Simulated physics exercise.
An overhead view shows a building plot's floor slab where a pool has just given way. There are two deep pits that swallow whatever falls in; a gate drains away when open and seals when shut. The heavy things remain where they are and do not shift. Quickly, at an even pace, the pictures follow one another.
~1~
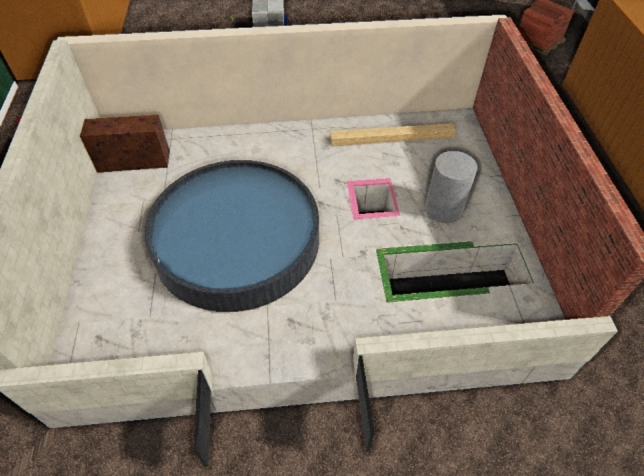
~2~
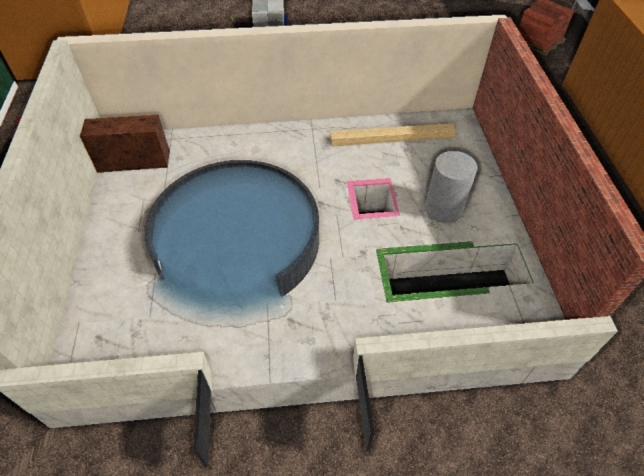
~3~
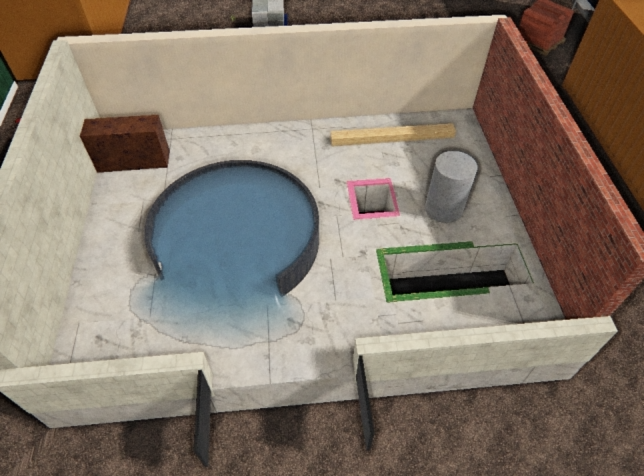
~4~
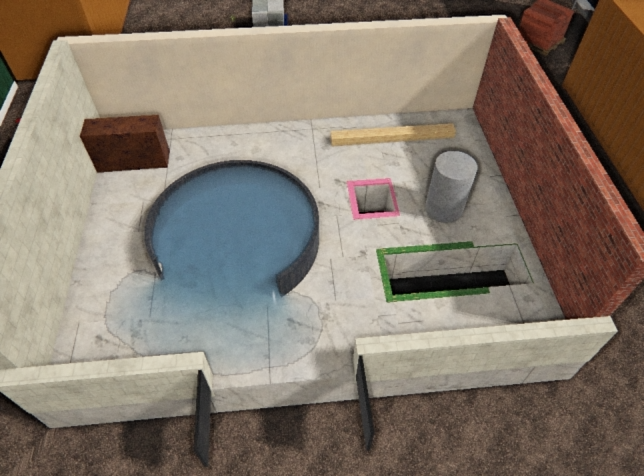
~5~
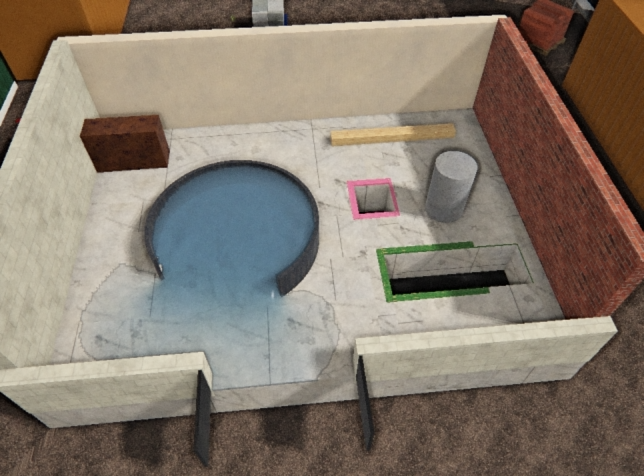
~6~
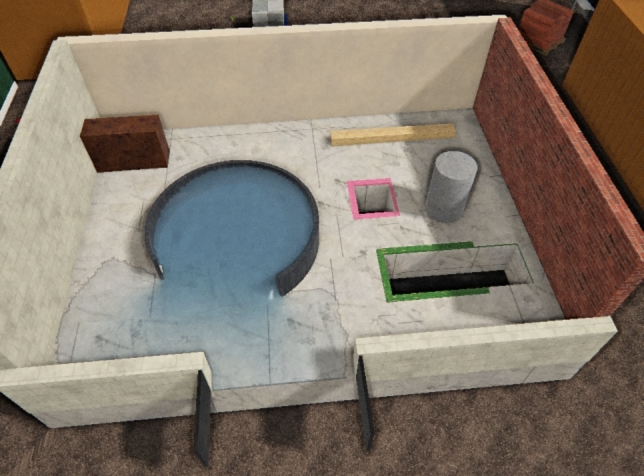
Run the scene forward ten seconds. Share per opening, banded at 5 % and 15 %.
Gate - over 15 %, green pit - under 5 %, pink pit - under 5 %.
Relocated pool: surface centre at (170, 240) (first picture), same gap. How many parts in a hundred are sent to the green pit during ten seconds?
So the green pit gets 10 in a hundred.
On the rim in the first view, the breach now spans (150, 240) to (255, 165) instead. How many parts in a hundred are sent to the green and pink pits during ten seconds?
The green pit gets 10 per cent and the pink pit 6 per cent.
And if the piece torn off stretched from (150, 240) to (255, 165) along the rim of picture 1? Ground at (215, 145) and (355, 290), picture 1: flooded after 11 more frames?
In order, I'd call them drenched and parched.
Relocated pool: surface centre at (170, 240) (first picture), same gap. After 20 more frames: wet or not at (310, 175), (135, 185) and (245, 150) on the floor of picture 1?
Checking the three spots, I get high and dry, swamped, high and dry.
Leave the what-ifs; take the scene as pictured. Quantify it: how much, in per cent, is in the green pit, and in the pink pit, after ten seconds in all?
The first comes to roughly 0 percent, the second to roughly 0 percent.
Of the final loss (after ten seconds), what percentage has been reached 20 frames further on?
Roughly 55 per cent.
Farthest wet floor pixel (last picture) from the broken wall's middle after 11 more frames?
The front should reach about (421, 354).
A moment on, water covers 20 % of the floor; the gate 6 %, the green pit 0 %, the pink pit 0 %.
Next, water covers 20 % of the floor; the gate 13 %, the green pit 0 %, the pink pit 0 %.
Then, water covers 30 % of the floor; the gate 24 %, the green pit 0 %, the pink pit 0 %.
Later, water covers 50 % of the floor; the gate 34 %, the green pit 0 %, the pink pit 0 %.
In the end, water covers 70 % of the floor; the gate 41 %, the green pit 0 %, the pink pit 1 %.
